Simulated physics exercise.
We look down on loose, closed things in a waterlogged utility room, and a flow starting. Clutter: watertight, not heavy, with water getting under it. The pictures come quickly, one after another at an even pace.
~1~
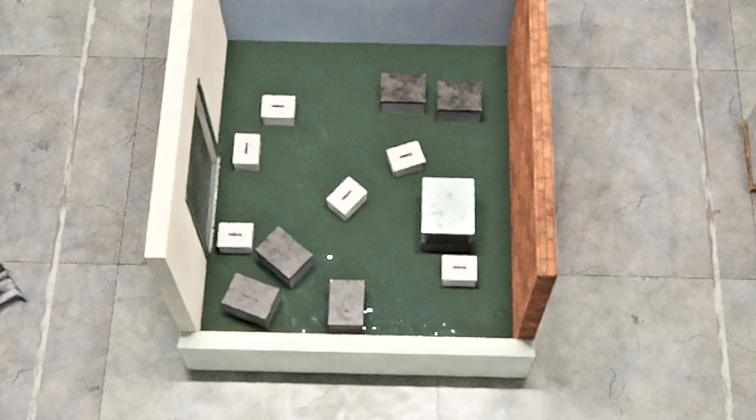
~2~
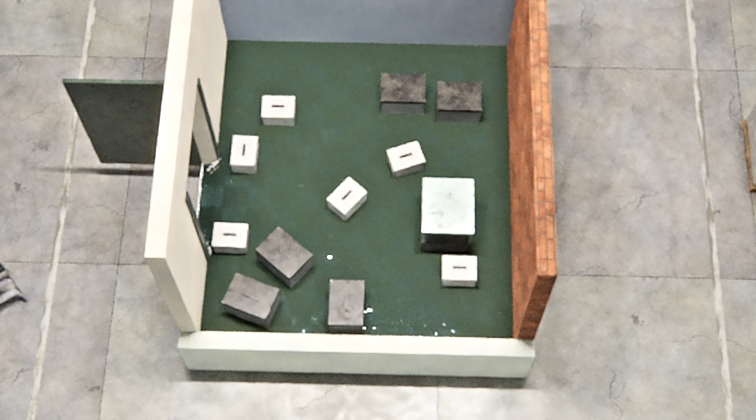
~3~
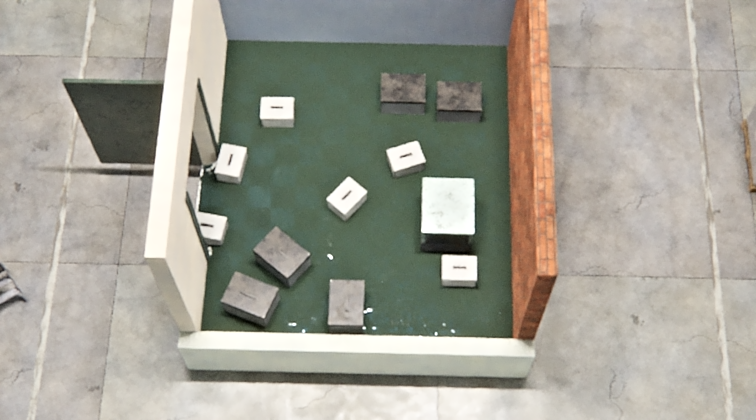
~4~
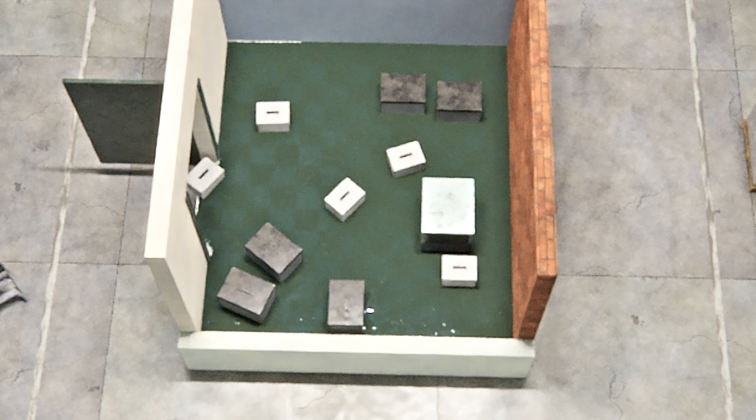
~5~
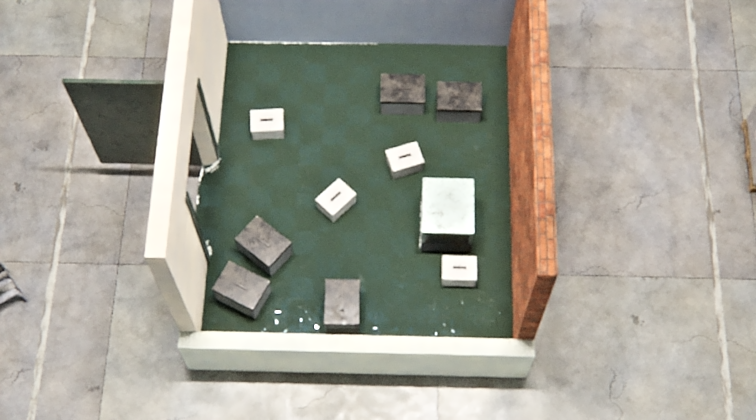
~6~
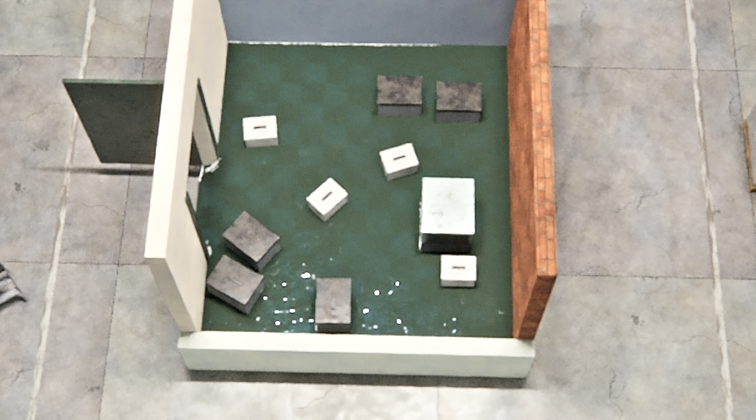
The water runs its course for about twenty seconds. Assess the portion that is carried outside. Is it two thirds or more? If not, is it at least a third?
Two thirds and higher.
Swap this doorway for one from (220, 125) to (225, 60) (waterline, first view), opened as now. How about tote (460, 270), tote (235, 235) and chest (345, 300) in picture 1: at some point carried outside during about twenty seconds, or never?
In the order given: Remains, escapes, remains.
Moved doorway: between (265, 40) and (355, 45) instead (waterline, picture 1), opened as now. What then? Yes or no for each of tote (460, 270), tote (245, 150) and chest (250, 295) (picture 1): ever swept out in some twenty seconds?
The three read no escape, escape and no escape, respectively.
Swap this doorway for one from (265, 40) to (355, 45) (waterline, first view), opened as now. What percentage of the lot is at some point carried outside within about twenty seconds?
70 %.
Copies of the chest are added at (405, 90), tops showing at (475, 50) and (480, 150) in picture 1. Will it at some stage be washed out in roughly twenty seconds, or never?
First: Kept; second: Kept.
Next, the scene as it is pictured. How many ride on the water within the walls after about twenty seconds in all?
That makes 2.
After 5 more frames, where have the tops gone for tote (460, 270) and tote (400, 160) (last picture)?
I'd say about (429, 271) for the first and about (363, 171) for the second.
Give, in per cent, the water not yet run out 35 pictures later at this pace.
I'd put it close to 42 percent.
A moment on, 4 of 11 are out; 7 afloat.
Next, 6 of 11 are out; 5 afloat.
Later, 9 of 11 are out; 2 afloat.
In the end, 9 of 11 are out; 2 afloat.
